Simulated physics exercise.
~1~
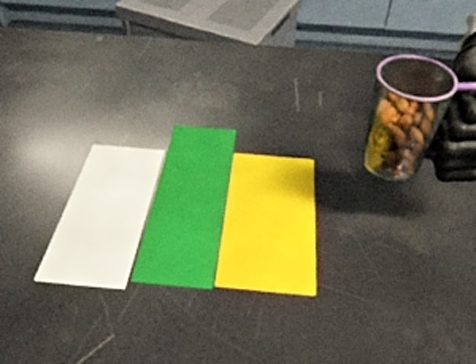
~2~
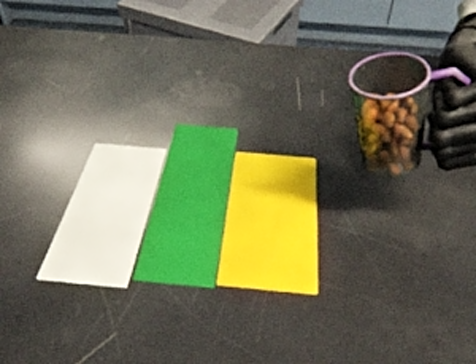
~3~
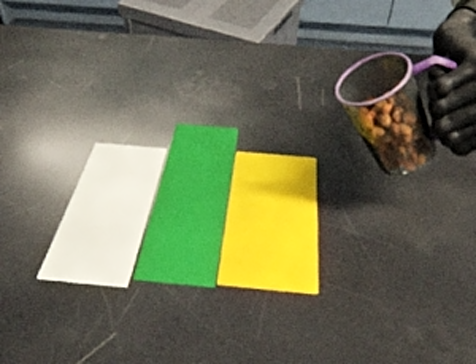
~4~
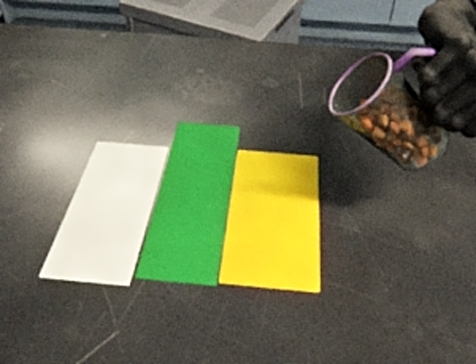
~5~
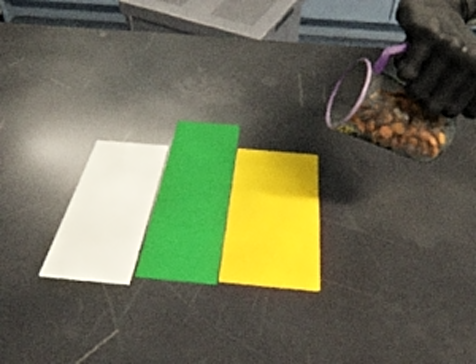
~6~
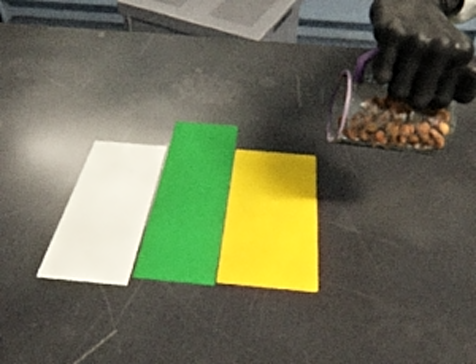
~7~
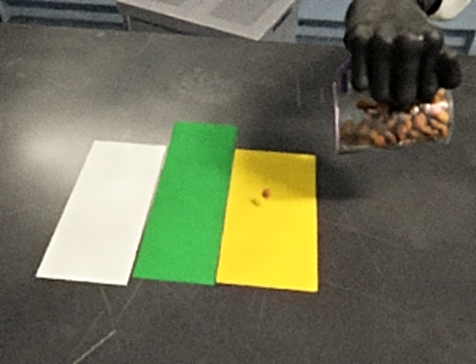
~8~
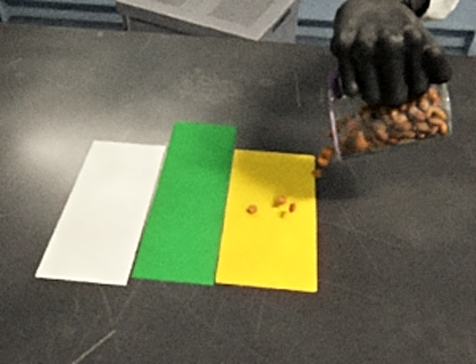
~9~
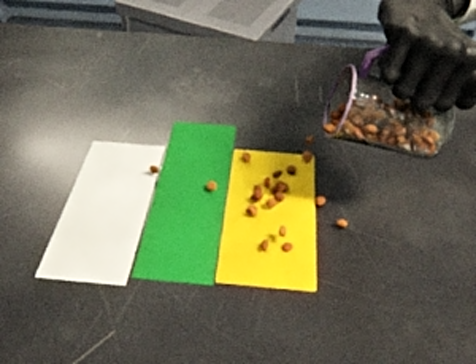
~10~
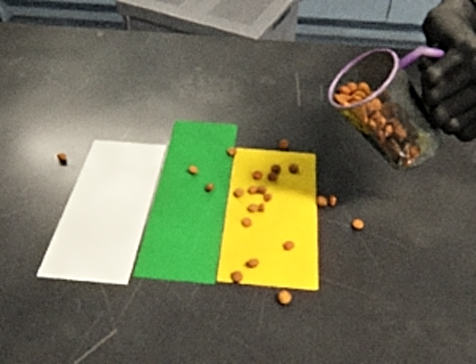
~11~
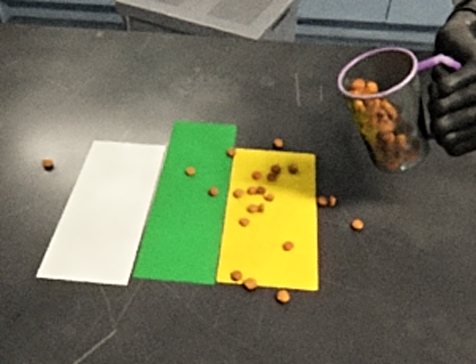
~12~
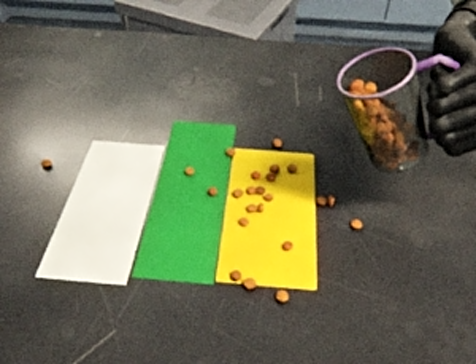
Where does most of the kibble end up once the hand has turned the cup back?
Most of it stays in the cup. Only a small share lies on the yellow mat, with a few stray pieces on the green mat and the bare table, and none resting on the white mat.
